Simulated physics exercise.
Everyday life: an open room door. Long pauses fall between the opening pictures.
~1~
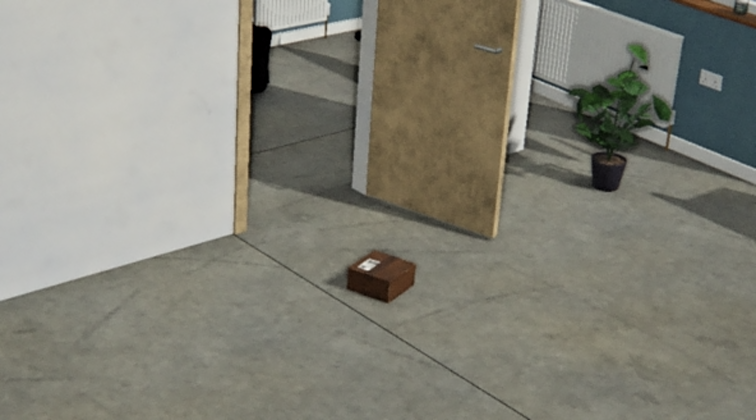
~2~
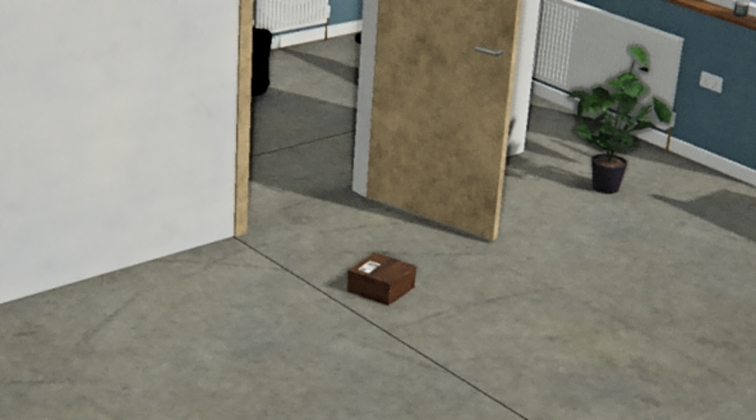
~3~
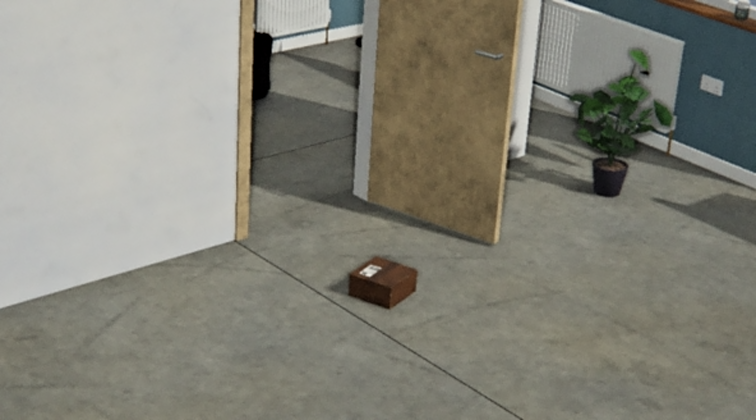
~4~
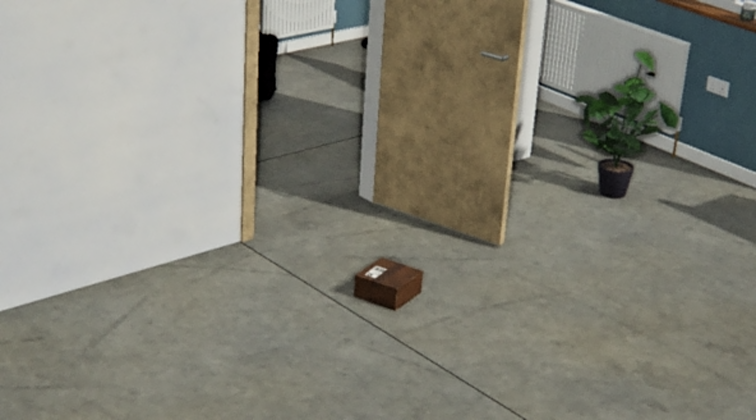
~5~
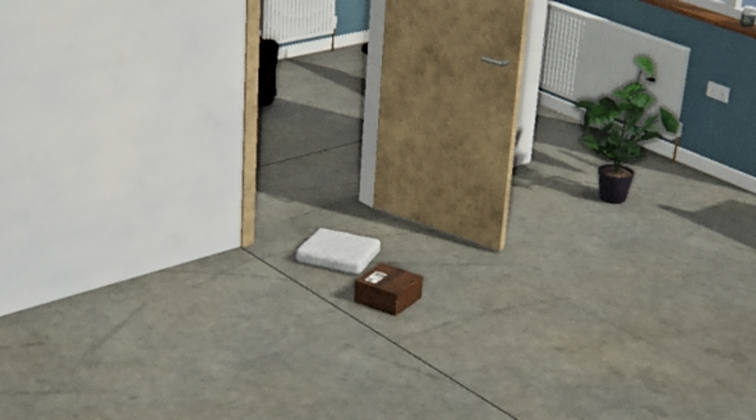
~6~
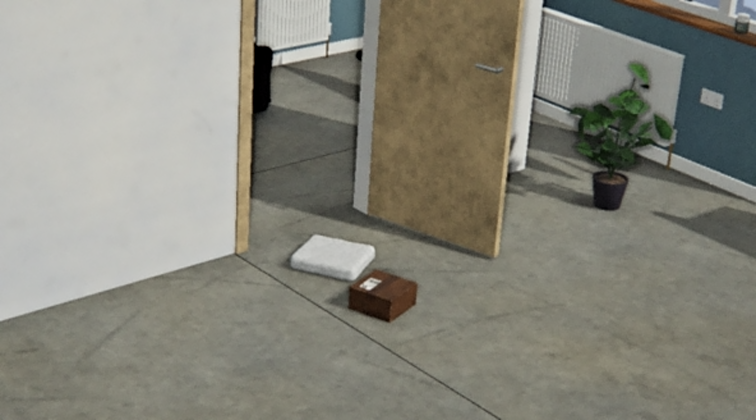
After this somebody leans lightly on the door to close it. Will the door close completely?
The door does not make it to the frame.
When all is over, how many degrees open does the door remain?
Close to 25 degrees, I'd say.
Then, 1.10 s on from there, door 60° open.
Then, 1.50 s on from there, door 35° open; white cushion shifted a little near (296, 257).
In the end, door 26° open; moved from the start, white cushion; brown parcel unmoved. At the end, from the last picture's camera, white cushion near (275, 252).
